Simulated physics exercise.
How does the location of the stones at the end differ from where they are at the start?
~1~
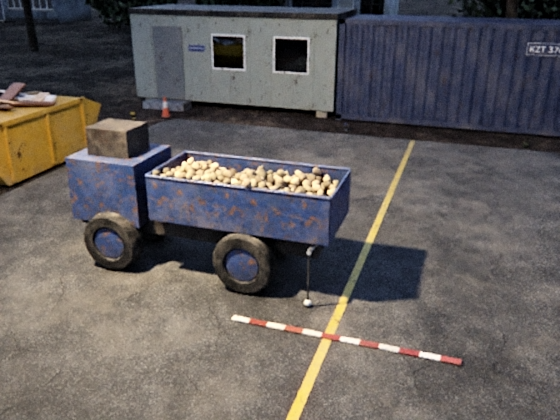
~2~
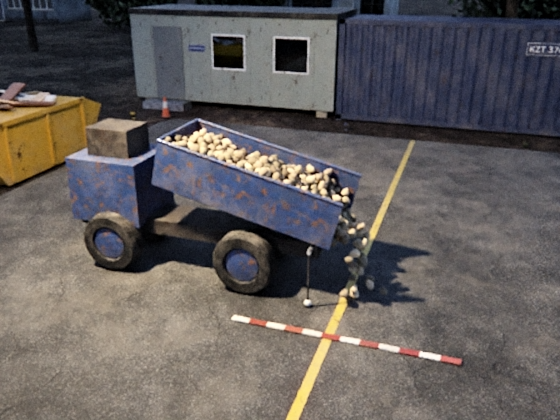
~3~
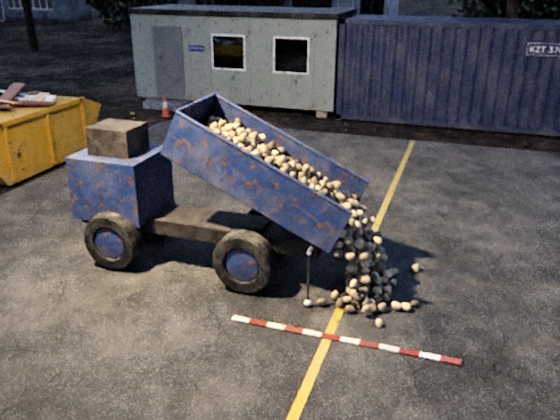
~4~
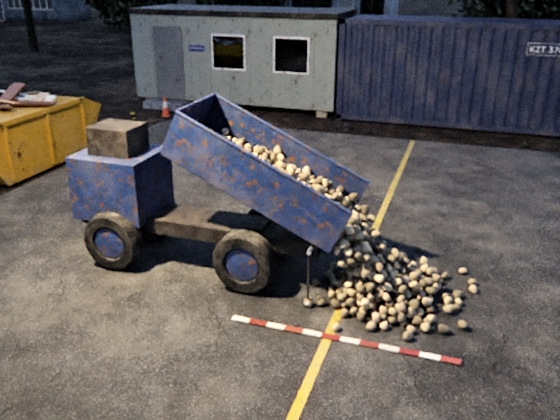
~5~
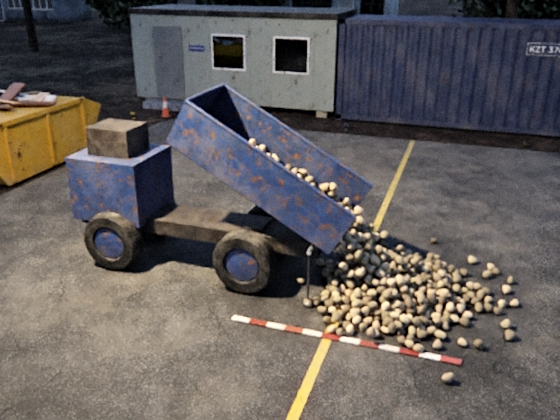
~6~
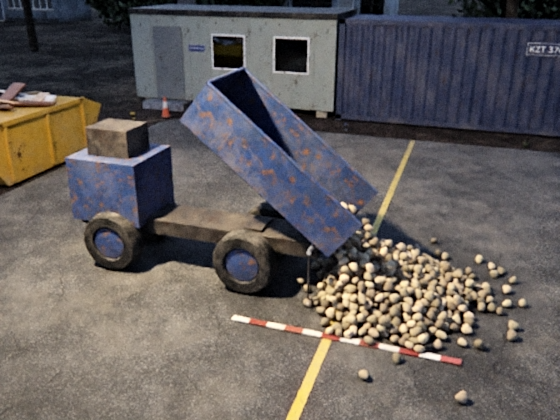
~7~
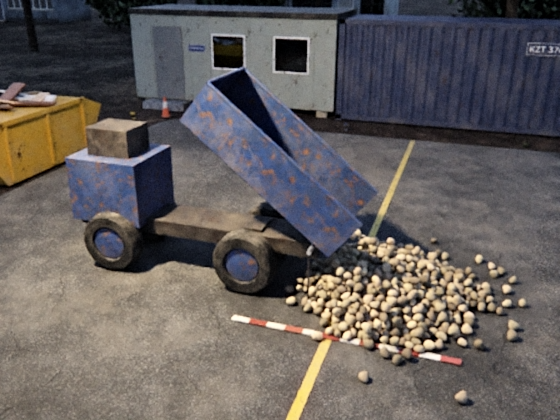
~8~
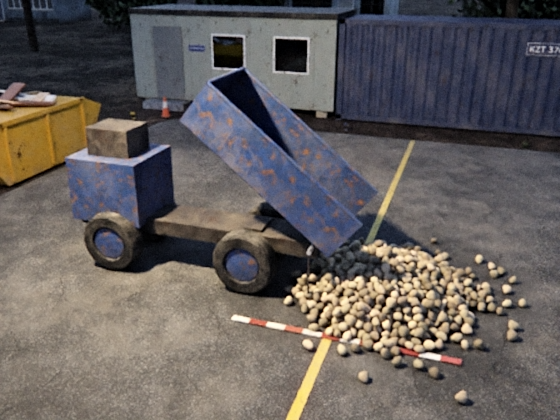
At the start the stones are loaded in the truck's level blue body. By the end they lie in a heap on the ground behind the truck, lower and farther right, mostly past the yellow line.
